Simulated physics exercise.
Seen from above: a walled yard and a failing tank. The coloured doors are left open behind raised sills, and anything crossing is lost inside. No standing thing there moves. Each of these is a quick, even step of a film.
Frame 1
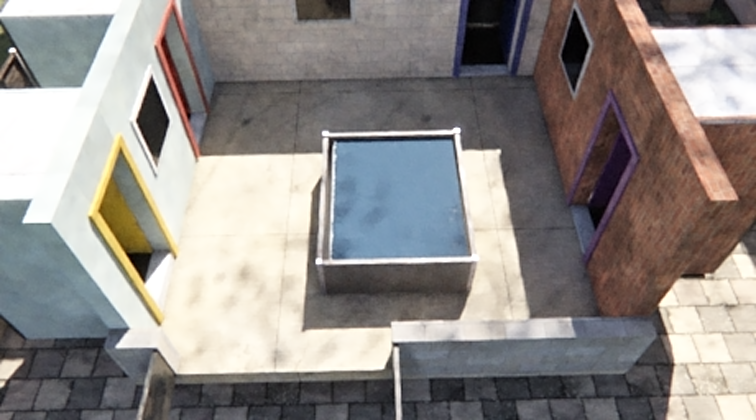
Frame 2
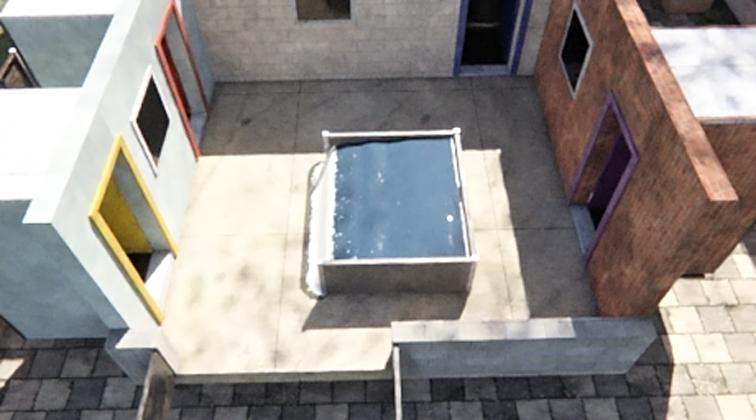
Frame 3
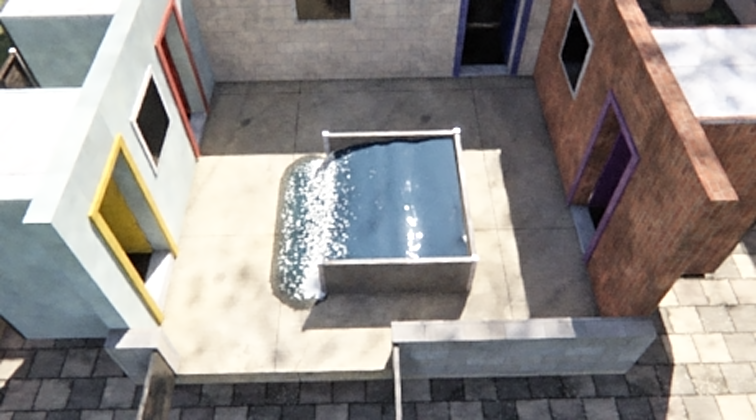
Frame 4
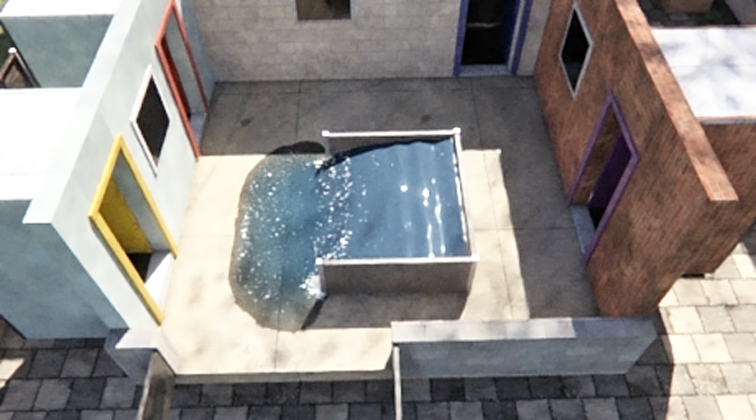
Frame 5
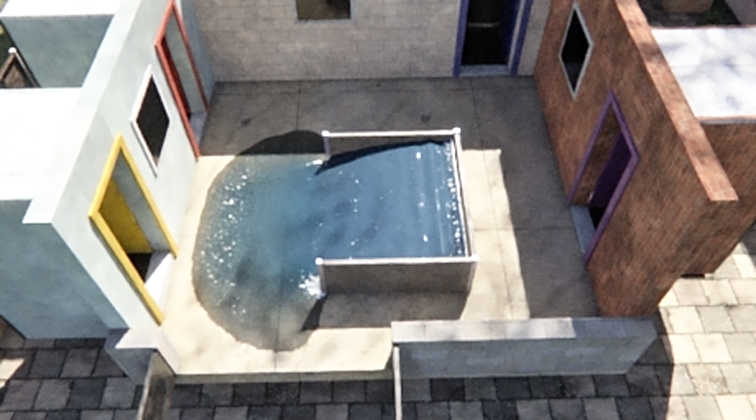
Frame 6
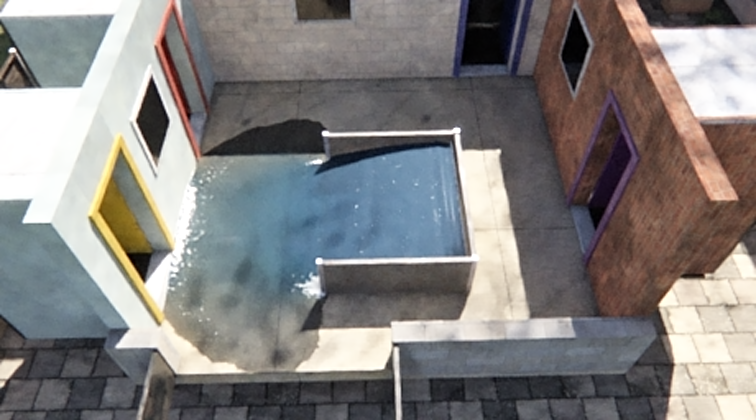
A walled yard seen from above, with water pouring from the left side of an open tank and spreading toward the yellow-framed doorway.
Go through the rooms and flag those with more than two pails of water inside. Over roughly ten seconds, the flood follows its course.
Purple door - not flagged, blue door - not flagged, red door - flagged, yellow door - flagged.
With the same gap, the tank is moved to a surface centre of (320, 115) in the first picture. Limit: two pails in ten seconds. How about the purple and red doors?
Result: The purple door misses it and the red door tops the limit.
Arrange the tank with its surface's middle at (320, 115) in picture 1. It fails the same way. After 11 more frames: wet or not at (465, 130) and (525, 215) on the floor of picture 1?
Point 1: Not wet; point 2: Not wet.
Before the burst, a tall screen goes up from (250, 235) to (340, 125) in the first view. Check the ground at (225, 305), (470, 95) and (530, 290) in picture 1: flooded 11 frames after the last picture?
Taking the points in order, they are inundated, high and dry and high and dry.
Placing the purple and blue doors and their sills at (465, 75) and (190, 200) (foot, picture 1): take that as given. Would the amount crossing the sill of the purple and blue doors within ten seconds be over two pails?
One by one: Purple lets less in, blue floods.
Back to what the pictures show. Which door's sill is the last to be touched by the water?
It's the one in purple.
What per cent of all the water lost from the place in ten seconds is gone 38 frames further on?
Near 80 in a hundred, I reckon.
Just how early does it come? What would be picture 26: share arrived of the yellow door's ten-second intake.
Roughly 100 percent.
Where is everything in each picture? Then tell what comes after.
In the first picture, the open tank at (394, 195) is whole and still.
In the second picture, water pours out at (328, 216) and has run to (319, 167).
In the third picture, the front is at (304, 161), out from the gap at (328, 218).
In the fourth picture, the front is at (279, 154), out from the gap at (328, 218).
In the fifth picture, water pours out at (328, 218) and has run to (223, 319).
In the sixth picture, water pours out at (328, 219) and has run to (166, 303).
A moment on, water covers 35 % of the floor; the purple door not reached, the blue door not reached, the red door under two buckets in, the yellow door over two buckets in.
Next, water covers 35 % of the floor; the purple door not reached, the blue door not reached, the red door over two buckets in, the yellow door far over two buckets in.
Then, water covers 55 % of the floor; the purple door not reached, the blue door not reached, the red door over two buckets in, the yellow door far over two buckets in.
Later, water covers 85 % of the floor; the purple door wet at the sill, nothing in, the blue door wet at the sill, nothing in, the red door over two buckets in, the yellow door far over two buckets in.
In the end, water covers 95 % of the floor; the purple door wet at the sill, nothing in, the blue door under two buckets in, the red door over two buckets in, the yellow door far over two buckets in.
